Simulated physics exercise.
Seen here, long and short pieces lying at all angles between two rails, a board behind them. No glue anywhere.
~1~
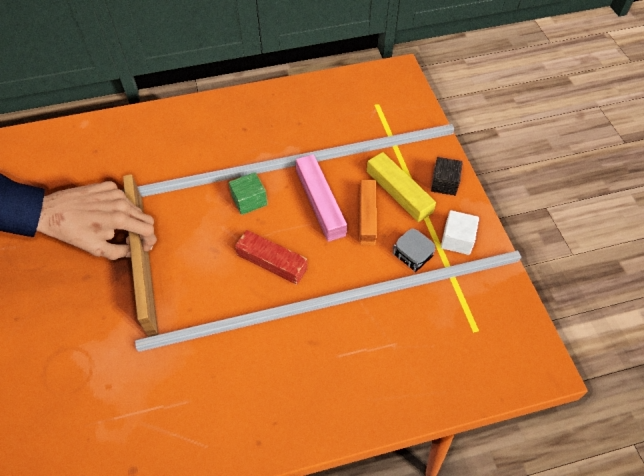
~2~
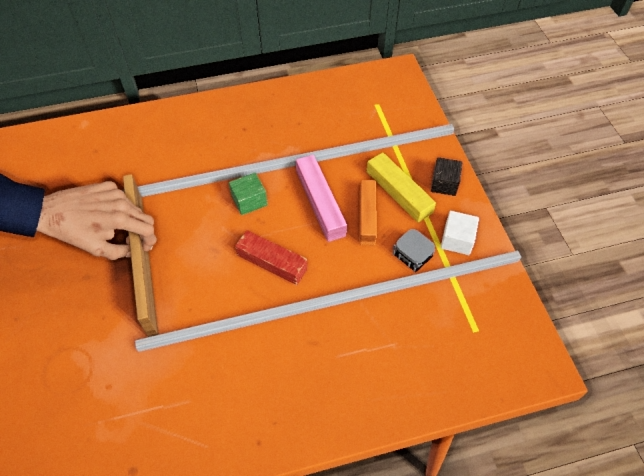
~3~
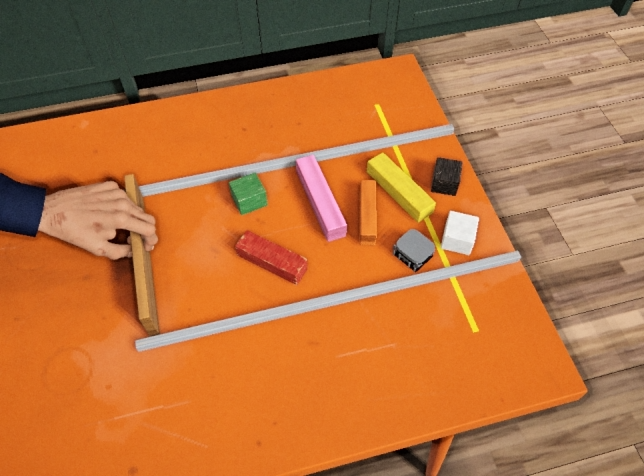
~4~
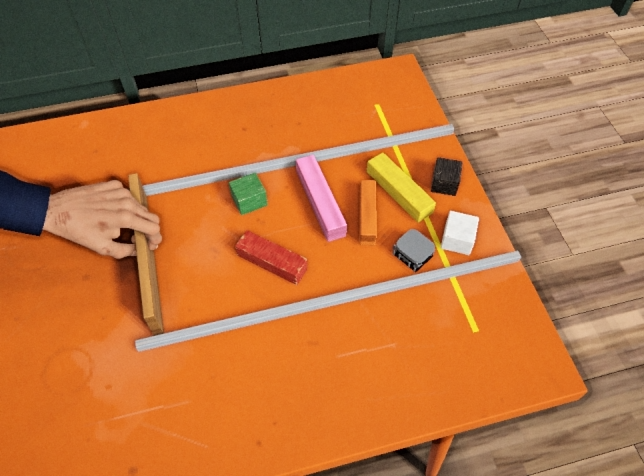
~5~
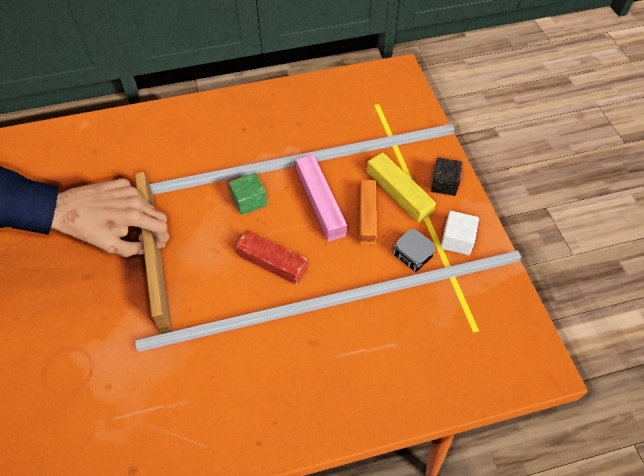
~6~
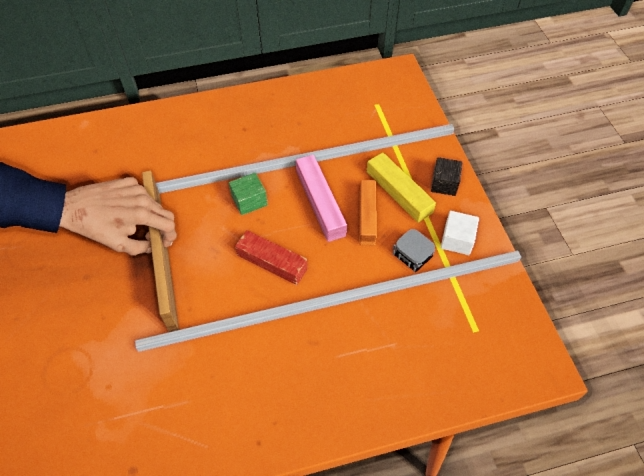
A hand slides a wooden board slightly right between two rails, toward still, scattered coloured blocks.
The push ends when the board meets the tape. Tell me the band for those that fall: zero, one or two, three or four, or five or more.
As it turns out, the number that fall off is one or two.
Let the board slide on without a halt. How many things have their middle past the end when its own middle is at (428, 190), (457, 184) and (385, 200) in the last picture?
Past the end: 3, 6 and 0.
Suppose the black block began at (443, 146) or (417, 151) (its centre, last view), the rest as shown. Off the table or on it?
The black block comes down; comes down.
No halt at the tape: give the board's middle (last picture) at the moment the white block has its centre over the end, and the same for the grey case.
At (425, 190) for the white block; at (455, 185) for the grey case.
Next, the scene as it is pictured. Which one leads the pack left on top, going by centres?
The white block ends nearest.
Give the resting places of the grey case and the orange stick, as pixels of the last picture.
First (477, 242), then (471, 193).
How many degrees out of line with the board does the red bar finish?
Some 0 degrees.
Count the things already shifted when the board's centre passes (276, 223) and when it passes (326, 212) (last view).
First 2, then 4.
Soon after, none off yet; black block at rest near (447, 177); white block at rest near (460, 233); yellow bar at rest near (400, 187).
At rest, the number that fall off is one or two; fallen, yellow bar and black block.
